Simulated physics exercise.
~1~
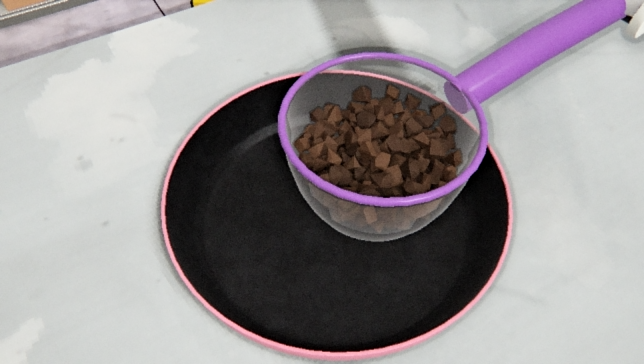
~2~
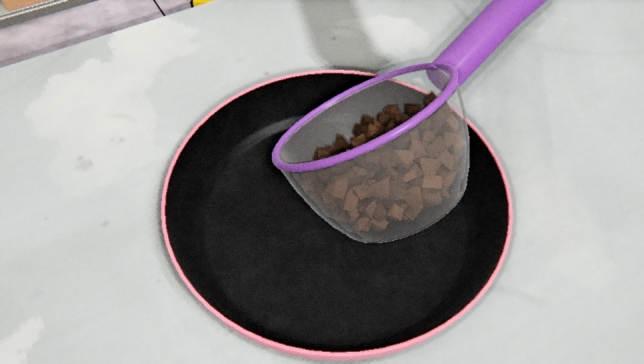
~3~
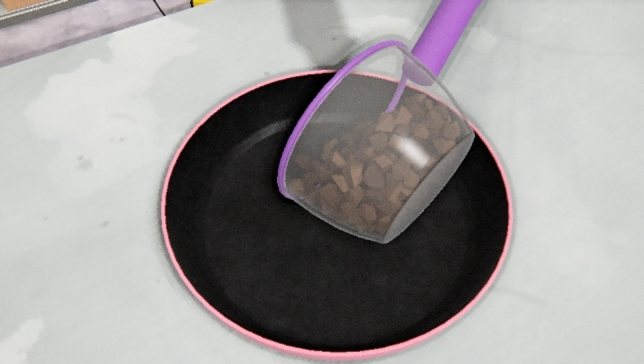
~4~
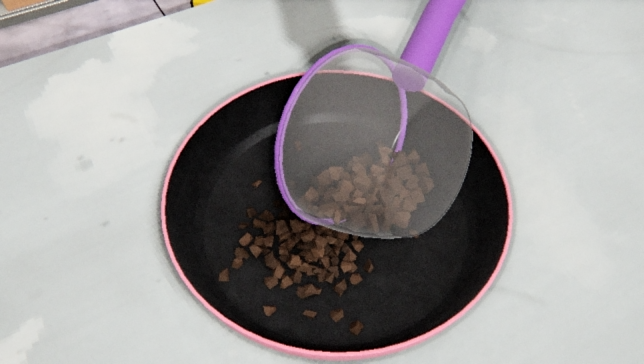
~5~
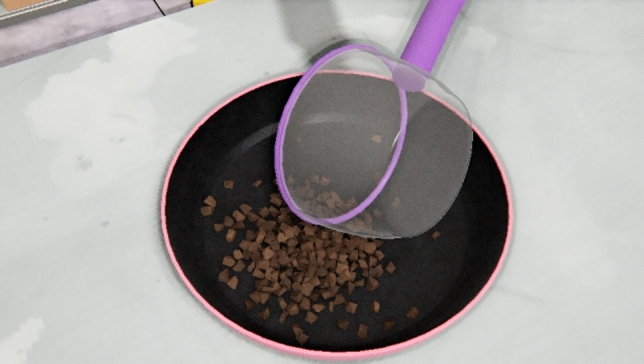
The footage shows a clear ladle with a purple rim and handle, full of brown crumbs of soil, above a black pan with a pink rim. The ladle tips toward the left until the crumbs spill out, ending empty with them scattered across the lower part of the pan.
